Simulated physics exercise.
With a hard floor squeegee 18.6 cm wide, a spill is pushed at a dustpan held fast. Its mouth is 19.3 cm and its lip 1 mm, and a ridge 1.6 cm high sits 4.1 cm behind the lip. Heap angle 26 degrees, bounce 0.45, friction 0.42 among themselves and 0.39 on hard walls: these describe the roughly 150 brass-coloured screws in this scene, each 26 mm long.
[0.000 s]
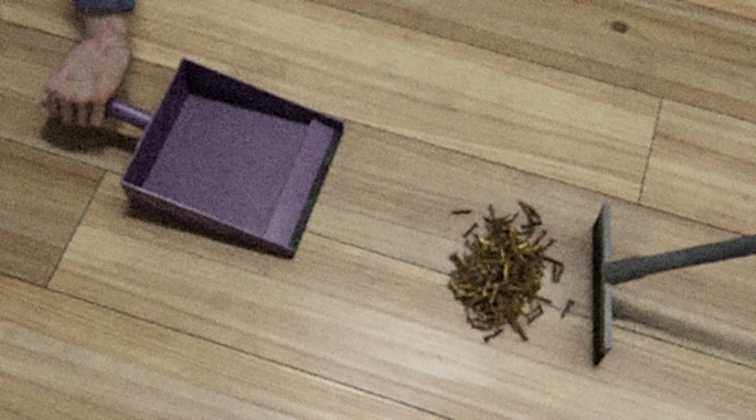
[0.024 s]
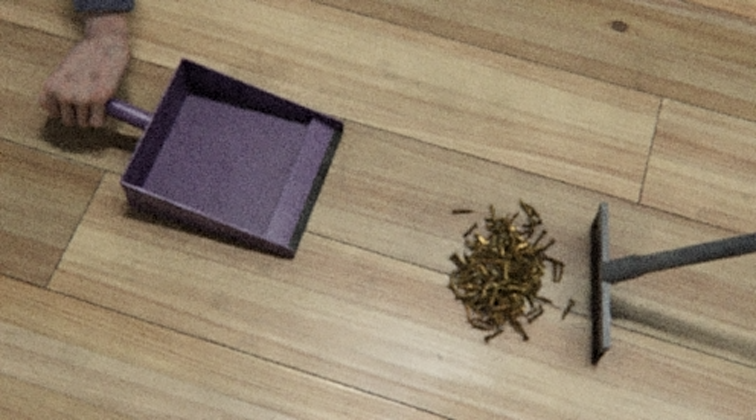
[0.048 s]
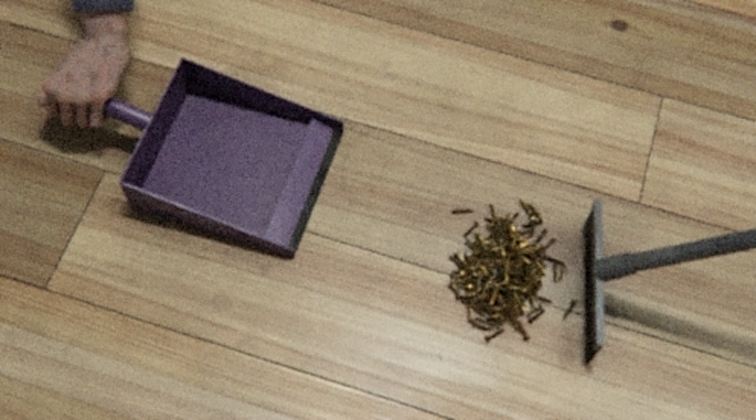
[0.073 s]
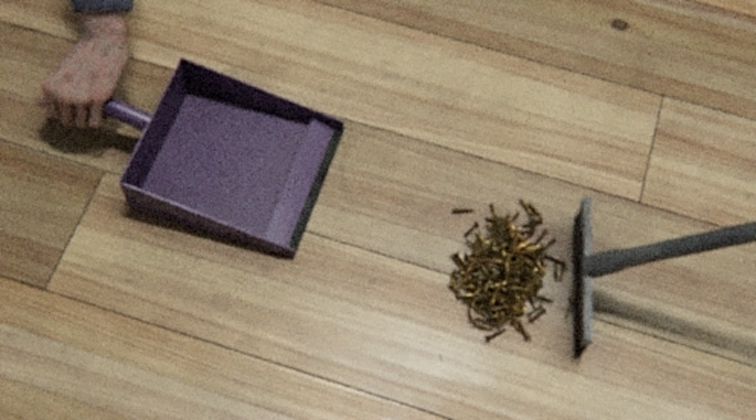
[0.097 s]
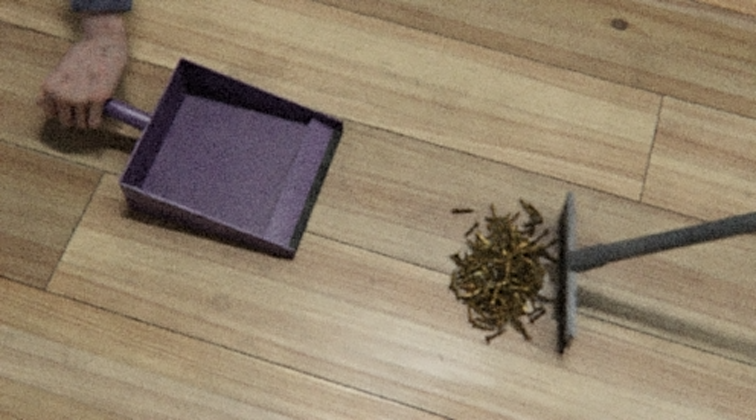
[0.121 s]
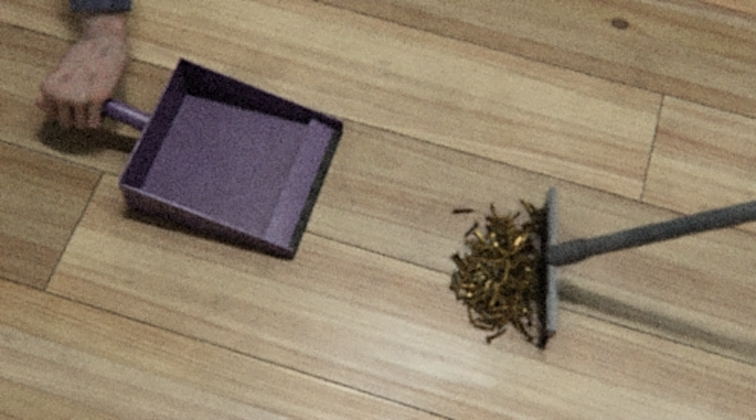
A hand holds a purple dustpan while a squeegee slides left into brass-coloured screws.
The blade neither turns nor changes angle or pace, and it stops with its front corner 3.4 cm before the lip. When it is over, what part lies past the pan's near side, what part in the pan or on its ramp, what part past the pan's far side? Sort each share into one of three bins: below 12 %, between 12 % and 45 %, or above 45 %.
Near side: Between 12 % and 45 %; pan: Between 12 % and 45 %; far side: Below 12 %.
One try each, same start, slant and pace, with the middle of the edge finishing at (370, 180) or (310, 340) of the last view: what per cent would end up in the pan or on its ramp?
Roughly 25 % and 5 %.
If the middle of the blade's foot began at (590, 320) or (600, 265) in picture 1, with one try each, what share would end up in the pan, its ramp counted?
Estimates: 30 percent and 25 percent.
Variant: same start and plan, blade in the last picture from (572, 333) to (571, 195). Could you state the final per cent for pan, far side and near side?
Split: Pan = 10, far = 0, near = 25.
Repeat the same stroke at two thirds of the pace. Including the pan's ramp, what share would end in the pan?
It would be around 10 percent.
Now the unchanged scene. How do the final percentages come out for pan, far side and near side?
In per cent - near side 30, pan 25, far side 0.
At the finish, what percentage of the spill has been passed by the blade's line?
About 5 per cent.
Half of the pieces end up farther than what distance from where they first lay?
Near 26 cm.
After 0.26 s, middle of the blade 17 cm from the lip; 0 % over the lip, far side 0 %, near side 20 %.
After 0.35 s, middle of the blade 8 cm from the lip; 0 % over the lip, far side 0 %, near side 25 %.
After 0.57 s, middle of the blade 5 cm from the lip; 30 % over the lip, far side 0 %, near side 30 %.
By 1.4 s all is still; near side 30 %, pan 25 %, far side 0 %, in front of the lip or behind the blade 40 %.
